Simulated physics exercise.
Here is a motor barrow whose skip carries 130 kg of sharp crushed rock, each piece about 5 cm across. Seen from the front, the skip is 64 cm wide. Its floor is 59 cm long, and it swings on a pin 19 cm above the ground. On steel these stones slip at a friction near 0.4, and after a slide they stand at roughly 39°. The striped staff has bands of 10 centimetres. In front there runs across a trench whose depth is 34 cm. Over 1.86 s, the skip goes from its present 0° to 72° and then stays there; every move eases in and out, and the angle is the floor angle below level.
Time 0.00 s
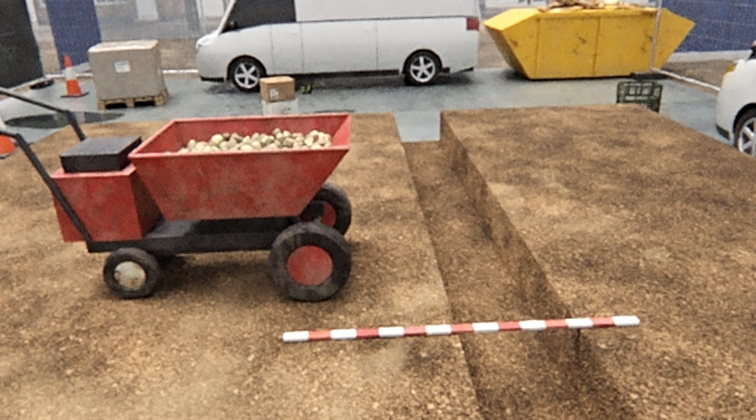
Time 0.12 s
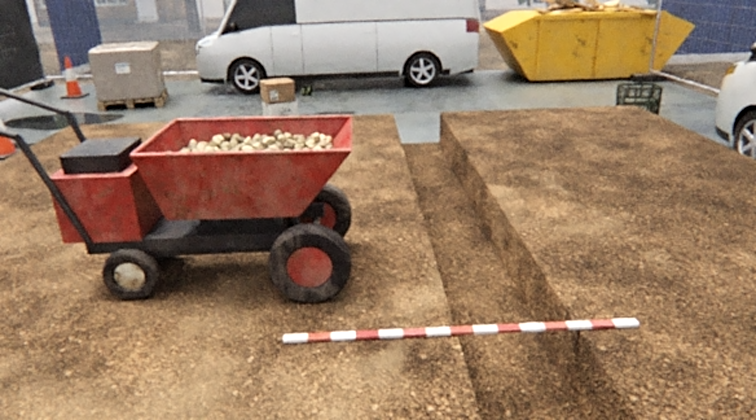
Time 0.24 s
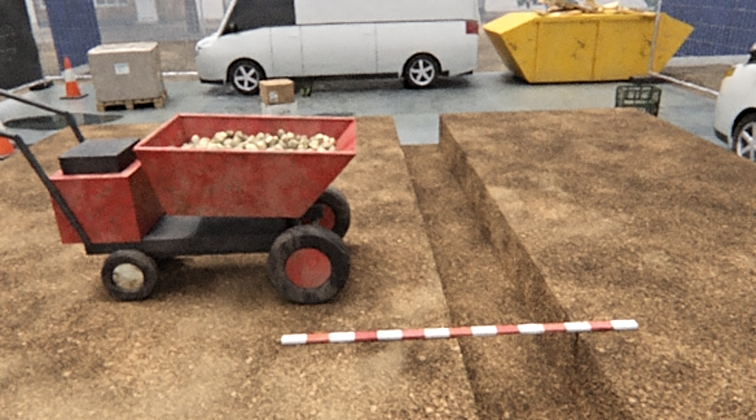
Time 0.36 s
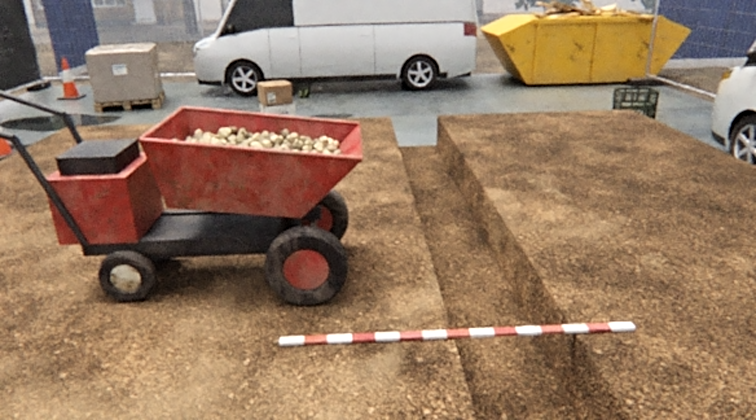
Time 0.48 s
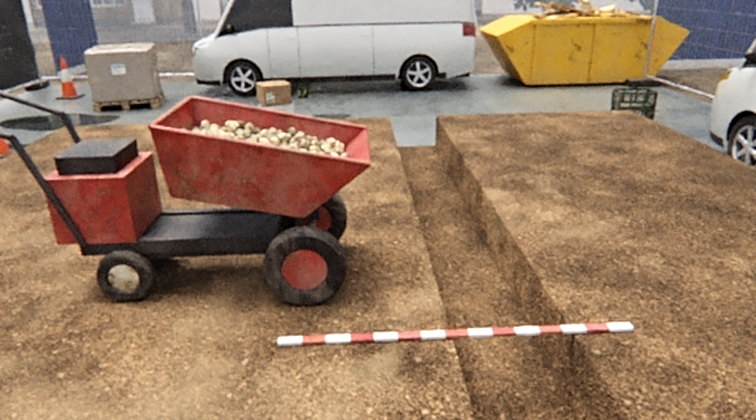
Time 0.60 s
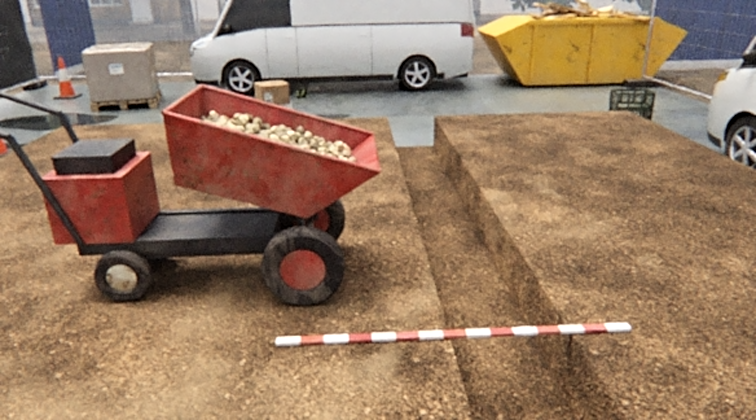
On a patch of brown dirt beside a narrow trench, a red motor barrow stood still while its skip of pale stones slowly lifted at the back, tilting down toward the right.
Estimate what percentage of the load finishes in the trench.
Roughly 91 percent.
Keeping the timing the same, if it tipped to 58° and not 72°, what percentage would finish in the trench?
It would come to about 15 percent.
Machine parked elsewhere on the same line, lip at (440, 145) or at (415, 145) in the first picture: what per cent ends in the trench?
From the first place around 75 per cent, from the other around 85.
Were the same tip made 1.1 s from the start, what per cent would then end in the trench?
Then about 90 per cent.
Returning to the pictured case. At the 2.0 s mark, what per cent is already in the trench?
20 per cent or so by then.
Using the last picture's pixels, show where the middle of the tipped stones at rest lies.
(466, 312).
After 1.4 s the floor is at 61°; 100 % in the skip; the foremost stones are at (416, 217).
After 2.0 s the floor is at 72°; 78 % in the skip, 22 % in the trench; the foremost stones are at (512, 329).
After 2.3 s the floor is at 72°; 47 % in the skip, 52 % in the trench; the foremost stones are at (523, 318).
After 4.3 s the floor is at 72°; 8 % in the skip, 1 % short of the trench, 91 % in the trench; the foremost stones are at (518, 310).
